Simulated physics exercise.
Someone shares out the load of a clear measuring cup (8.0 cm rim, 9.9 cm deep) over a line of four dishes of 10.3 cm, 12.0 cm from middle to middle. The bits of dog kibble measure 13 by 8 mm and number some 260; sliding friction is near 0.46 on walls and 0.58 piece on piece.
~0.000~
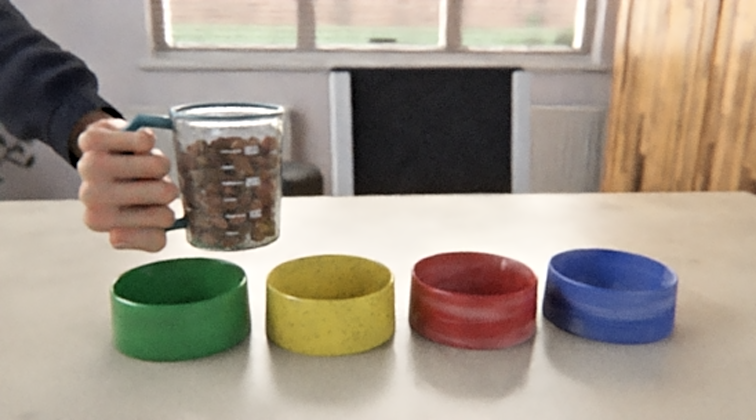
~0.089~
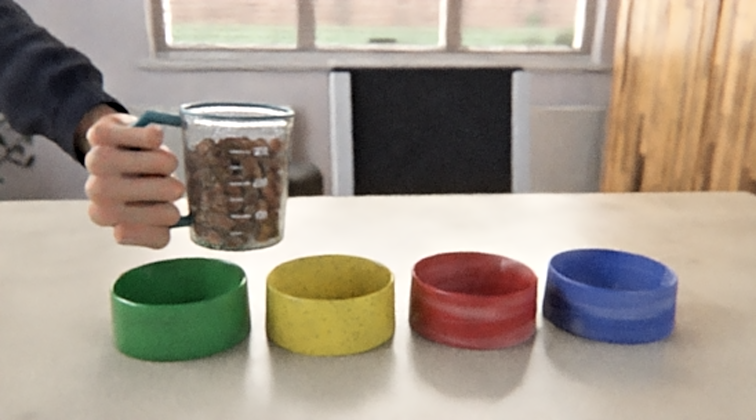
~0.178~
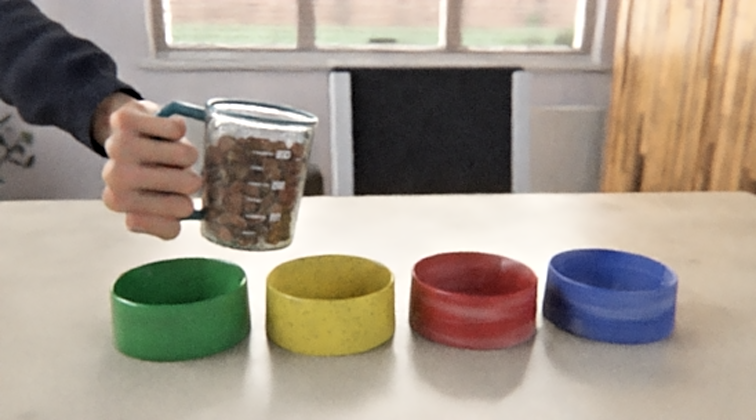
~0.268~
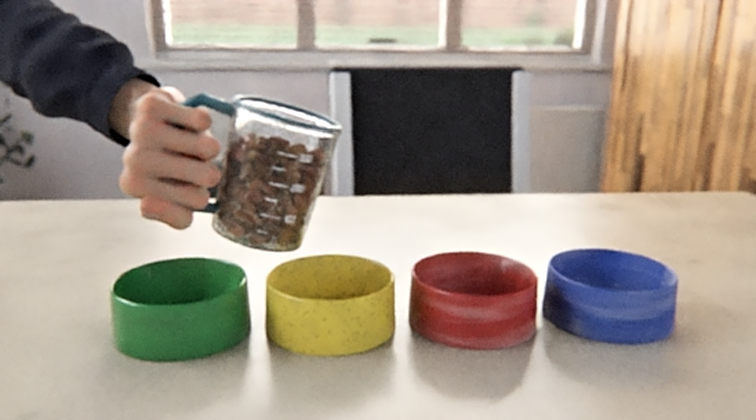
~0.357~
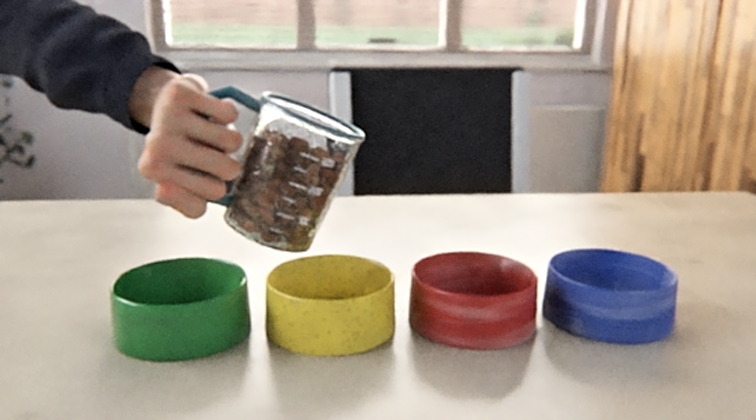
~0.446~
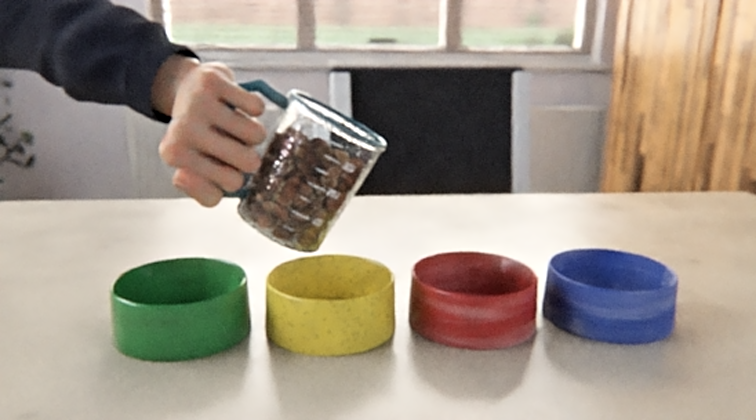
At a pale table by a window, a hand moving a clear cup of brown pieces rightward above four coloured dishes, tilting it.
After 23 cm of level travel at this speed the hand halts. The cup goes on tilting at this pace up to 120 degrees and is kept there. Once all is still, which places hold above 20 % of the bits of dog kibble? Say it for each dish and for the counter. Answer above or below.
Red below, blue above, green below, yellow below, counter below.
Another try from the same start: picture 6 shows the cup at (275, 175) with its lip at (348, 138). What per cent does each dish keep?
Red 70; blue 10; green 0; yellow 0.
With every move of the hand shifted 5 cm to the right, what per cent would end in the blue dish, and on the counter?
Then: Blue 90; counter 10.
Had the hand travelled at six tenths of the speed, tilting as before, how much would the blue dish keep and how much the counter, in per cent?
In that case blue 0, counter 20.
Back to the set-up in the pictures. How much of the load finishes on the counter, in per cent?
About 10 per cent.
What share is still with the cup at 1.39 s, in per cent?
About 95 per cent.
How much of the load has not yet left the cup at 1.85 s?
About 15 per cent.
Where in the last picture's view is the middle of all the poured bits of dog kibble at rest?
Near (594, 291).
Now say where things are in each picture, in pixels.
The first picture shows cup at (231, 175), tilt 0 degrees, lip at (282, 111), moved 0.0 cm; middle of the pieces at (233, 189); green dish at (180, 280); yellow dish at (330, 276); red dish at (474, 273); blue dish at (611, 269).
The second picture shows cup at (238, 175), tilt 3 degrees, lip at (291, 113), moved 0.5 cm; middle of the pieces at (240, 189).
The third picture shows cup at (255, 175), tilt 9 degrees, lip at (315, 120), moved 1.8 cm; middle of the pieces at (255, 189).
The fourth picture shows cup at (273, 175), tilt 16 degrees, lip at (340, 127), moved 3.2 cm; middle of the pieces at (272, 189).
The fifth picture shows cup at (290, 174), tilt 23 degrees, lip at (362, 136), moved 4.5 cm; middle of the pieces at (288, 188).
The sixth picture shows cup at (308, 174), tilt 29 degrees, lip at (384, 144), moved 5.9 cm; middle of the pieces at (304, 188); green dish at (180, 280); yellow dish at (330, 276); red dish at (474, 273); blue dish at (611, 269). The cup turns about 75 degrees a second and travels 15 cm a second.
Then, at 1.01 s, tilt 72 degrees; cup holds 100 %.
After 1.39 s, tilt 101 degrees; cup holds 95 %, blue 5 %.
After 1.85 s, tilt 120 degrees; cup holds 15 %, blue 80 %.
In the end, at 2.7 s, red 0 %, blue 90 %, green 0 %, yellow 0 %, counter 10 %.
